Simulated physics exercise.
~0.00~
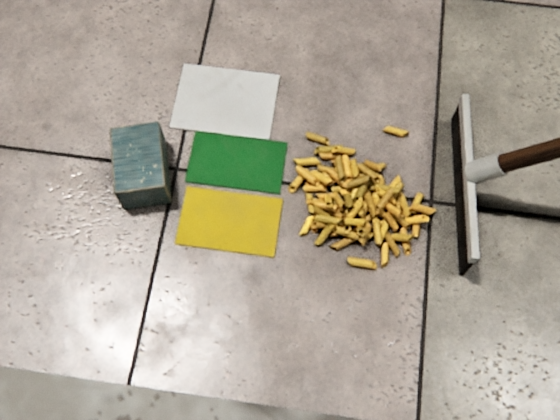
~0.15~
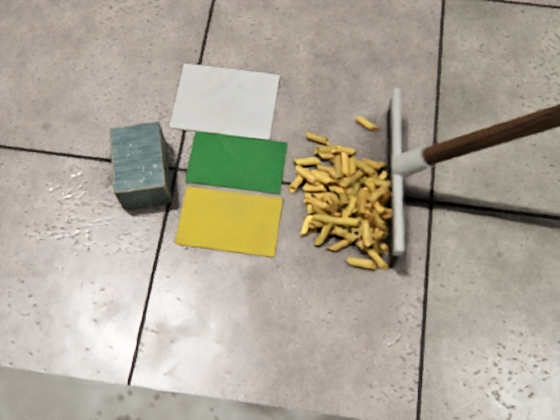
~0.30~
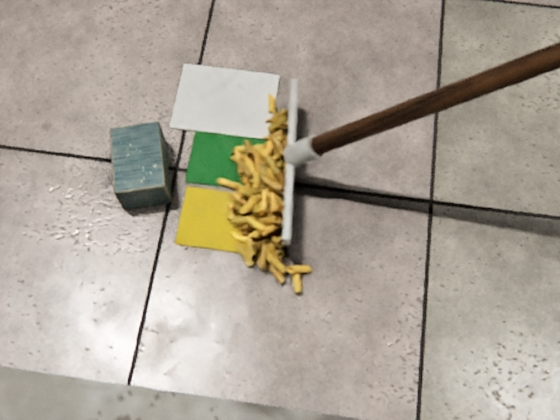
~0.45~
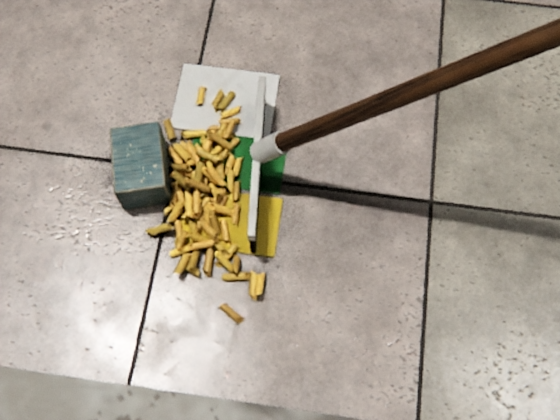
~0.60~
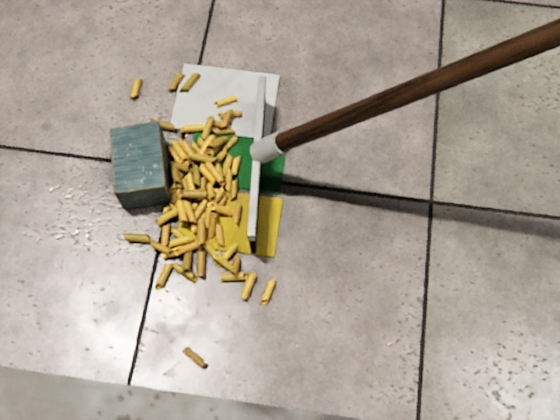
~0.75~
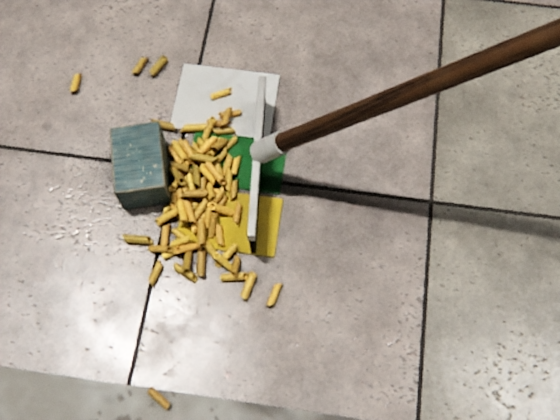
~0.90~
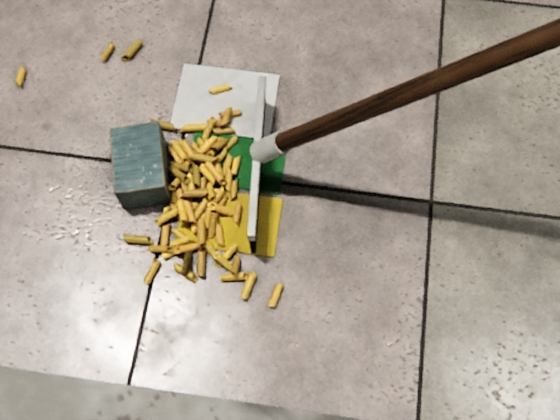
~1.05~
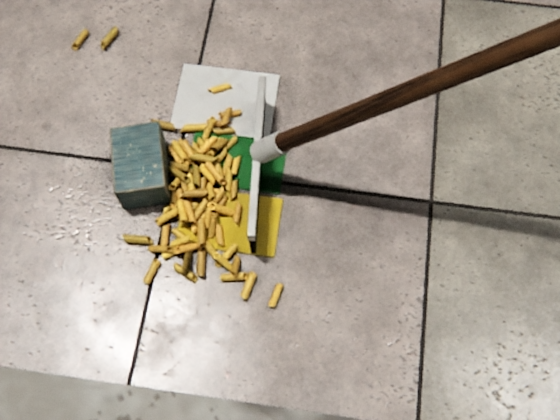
To begin with, a loose heap of yellow pasta pieces lies between a squeegee on the right and three paper mats, white, green and yellow, with a bluish-green block beyond them. The squeegee slides left, gathers the heap against its blade and pushes it onto the mats. The blade stops over the mats while the pieces spread up to the block, some spilling past its edges. A few strays keep sliding away above and below, several leaving view. Finally, most pieces rest between blade and block, many on the green and yellow mats, few on the white.
